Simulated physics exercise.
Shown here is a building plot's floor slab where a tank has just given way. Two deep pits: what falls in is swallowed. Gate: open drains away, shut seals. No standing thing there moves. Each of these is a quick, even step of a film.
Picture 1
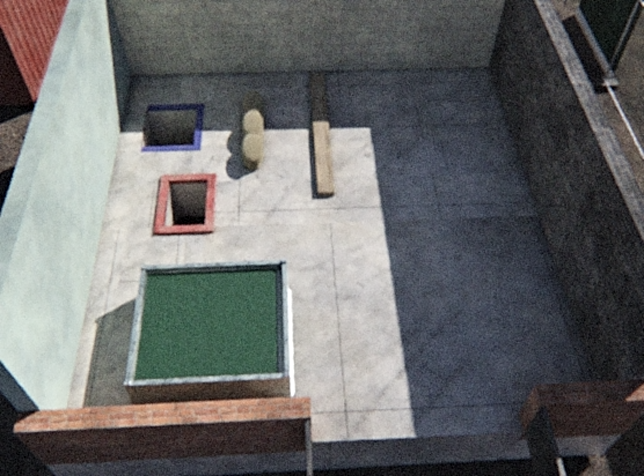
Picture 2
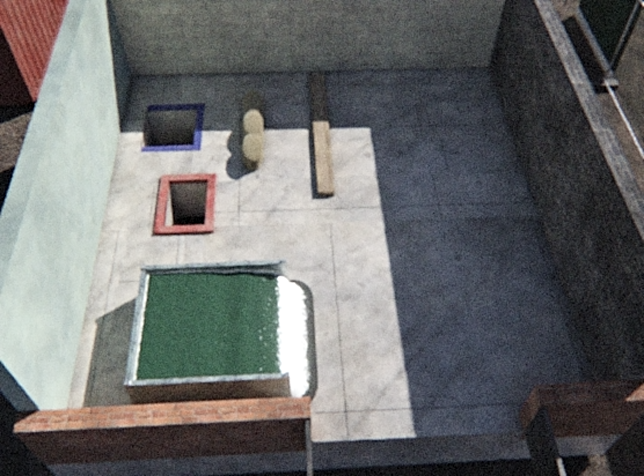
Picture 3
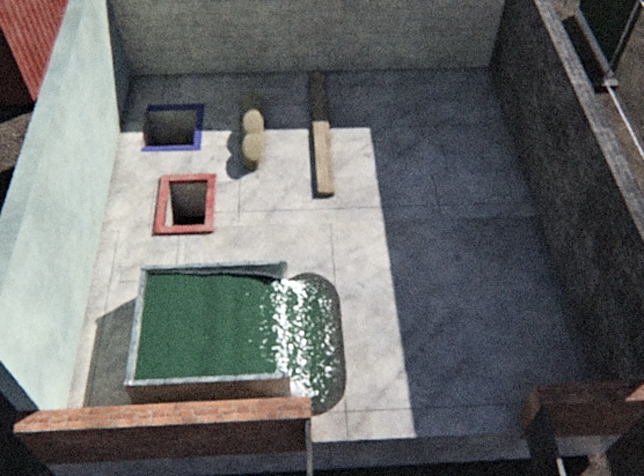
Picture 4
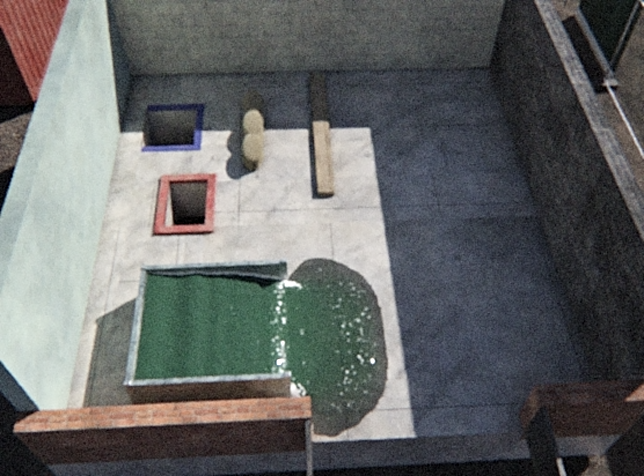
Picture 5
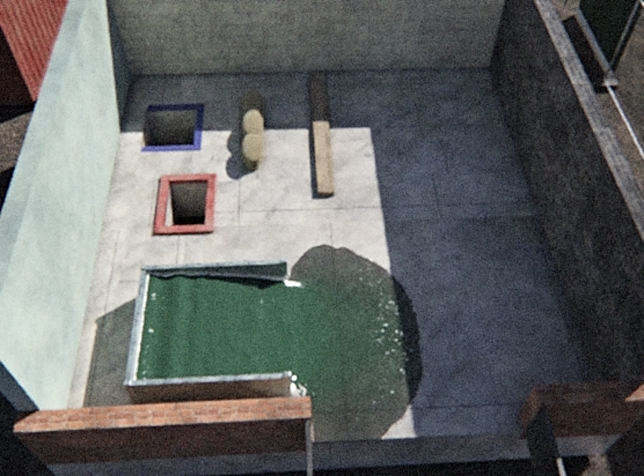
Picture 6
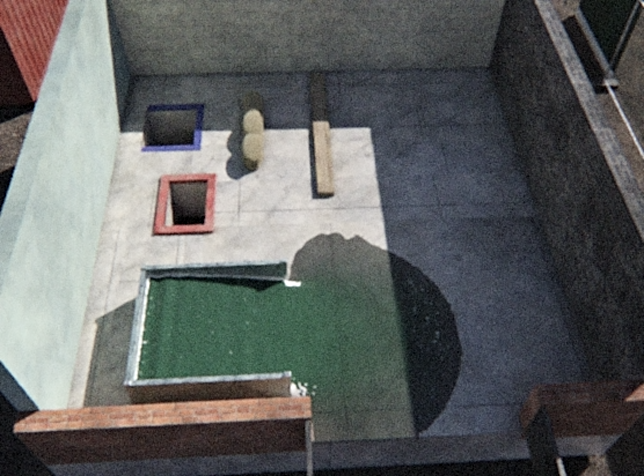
A walled concrete floor slab, partly sunlit and partly in deep shadow, is seen from high above by a camera that stays still. An open tank of green liquid sits at lower left, below a red-framed pit and a blue-framed one, with a rounded tan object and a long tan block to their right. The tank's right side opens and the liquid pours out rightward, foaming white, then spreads in a widening rounded sheet across the pale floor into the shadow.
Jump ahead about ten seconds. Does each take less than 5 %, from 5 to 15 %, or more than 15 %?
In order: The gate is a major outlet here - beyond fifteen per cent; the red pit is a minor outlet here - below five per cent; the blue pit is a minor outlet here - below five per cent.
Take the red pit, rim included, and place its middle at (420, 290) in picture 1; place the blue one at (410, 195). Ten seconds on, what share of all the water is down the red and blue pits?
Red 25 %; blue 14 %.
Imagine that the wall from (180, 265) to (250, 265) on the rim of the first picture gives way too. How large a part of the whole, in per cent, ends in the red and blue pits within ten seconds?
Lab note - share by pit: Red 15 %, blue 20 %.
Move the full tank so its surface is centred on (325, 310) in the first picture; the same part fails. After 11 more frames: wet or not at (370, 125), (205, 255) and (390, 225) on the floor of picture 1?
Taking them as they were asked, they come out bone dry, bone dry, bone dry.
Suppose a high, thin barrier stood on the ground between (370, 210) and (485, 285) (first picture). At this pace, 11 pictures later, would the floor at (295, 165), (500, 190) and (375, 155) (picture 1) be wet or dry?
In the order you listed them: Unsoaked, unsoaked, unsoaked.
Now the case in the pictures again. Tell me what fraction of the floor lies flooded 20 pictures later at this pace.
About 35 per cent.
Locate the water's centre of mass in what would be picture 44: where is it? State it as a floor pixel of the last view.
Around pixel (433, 223) of the last picture.
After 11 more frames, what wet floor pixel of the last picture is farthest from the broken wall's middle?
I'd say at around (527, 205).
A moment on, water covers 30 % of the floor; the gate 2 %, the red pit 0 %, the blue pit 0 %.
Next, water covers 35 % of the floor; the gate 7 %, the red pit 0 %, the blue pit 0 %.
Then, water covers 35 % of the floor; the gate 13 %, the red pit 0 %, the blue pit 0 %.
Later, water covers 50 % of the floor; the gate 21 %, the red pit 0 %, the blue pit 0 %.
In the end, water covers 50 % of the floor; the gate 27 %, the red pit 0 %, the blue pit 0 %.
